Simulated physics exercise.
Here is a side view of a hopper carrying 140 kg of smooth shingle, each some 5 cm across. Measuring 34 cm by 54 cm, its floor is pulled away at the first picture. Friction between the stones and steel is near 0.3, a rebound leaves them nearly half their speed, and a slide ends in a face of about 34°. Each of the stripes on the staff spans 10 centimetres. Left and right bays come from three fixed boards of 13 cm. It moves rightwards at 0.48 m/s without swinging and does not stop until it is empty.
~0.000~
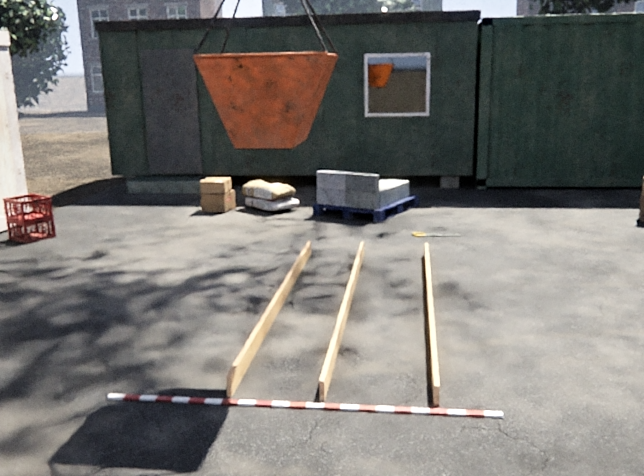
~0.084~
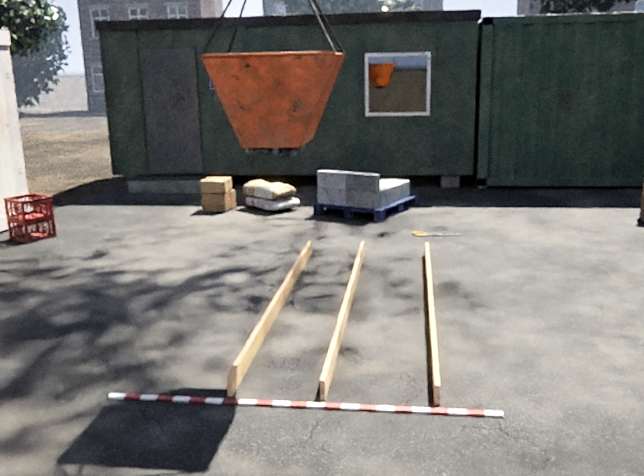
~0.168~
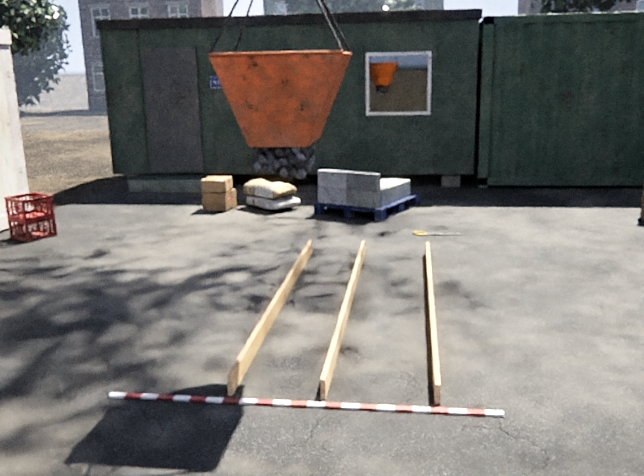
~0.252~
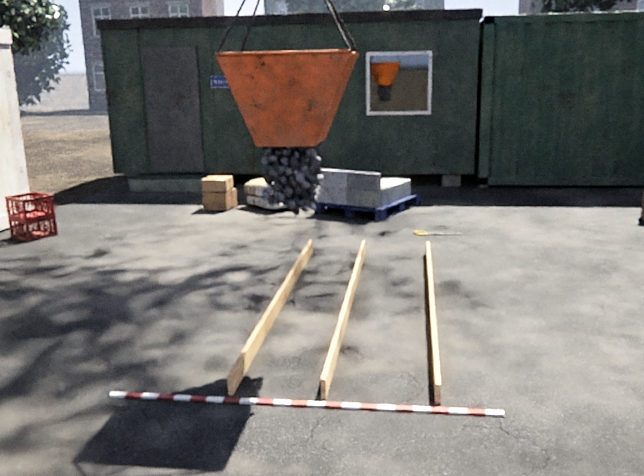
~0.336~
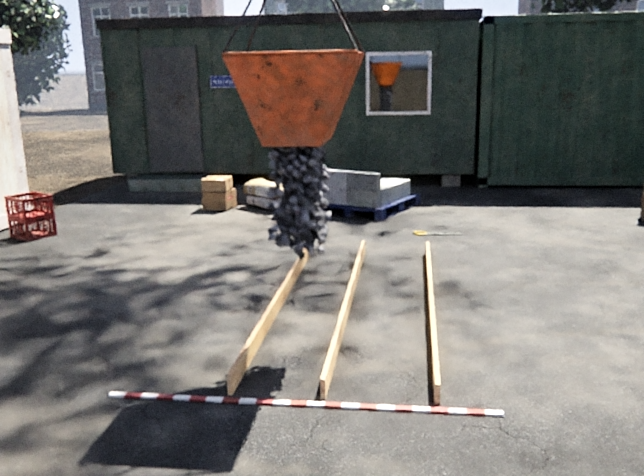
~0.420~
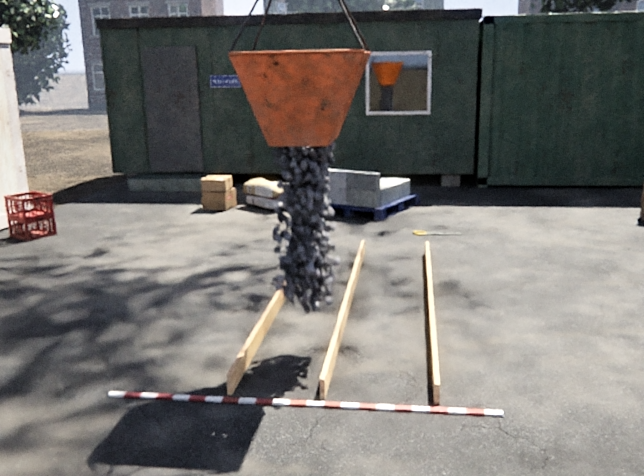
We see an orange hopper hanging from cables in a paved yard, drifting slowly to the right as dark stones emerge from its underside and stream downward in a lengthening column above three wooden boards and a striped staff.
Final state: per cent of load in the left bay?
59 per cent.
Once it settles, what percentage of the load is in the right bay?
I'd say around 40 per cent.
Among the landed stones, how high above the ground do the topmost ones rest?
The topmost stones rest about 14 cm above the ground.
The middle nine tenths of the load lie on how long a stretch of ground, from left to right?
Roughly 110 cm.
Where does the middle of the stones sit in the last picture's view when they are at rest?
Centre at rest: Around (319, 351).
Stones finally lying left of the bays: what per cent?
I'd say close to 0 per cent of the load ends there.
After 0.7 s, 0 % in the hopper, 72 % falling or lying in the left bay, 28 % falling or lying in the right bay; the stones farthest right are at (386, 348).
After 1.1 s, 0 % in the hopper, 59 % falling or lying in the left bay, 40 % falling or lying in the right bay; the stones farthest right are at (440, 355).
After 1.7 s, 0 % in the hopper, 59 % falling or lying in the left bay, 40 % falling or lying in the right bay; the stones farthest right are at (454, 366).
After 2.6 s, 0 % in the hopper, 59 % falling or lying in the left bay, 40 % falling or lying in the right bay; the stones farthest right are at (455, 366).
After 4.5 s, 0 % in the hopper, 59 % in the left bay, 40 % in the right bay; the stones farthest right are at (455, 366).
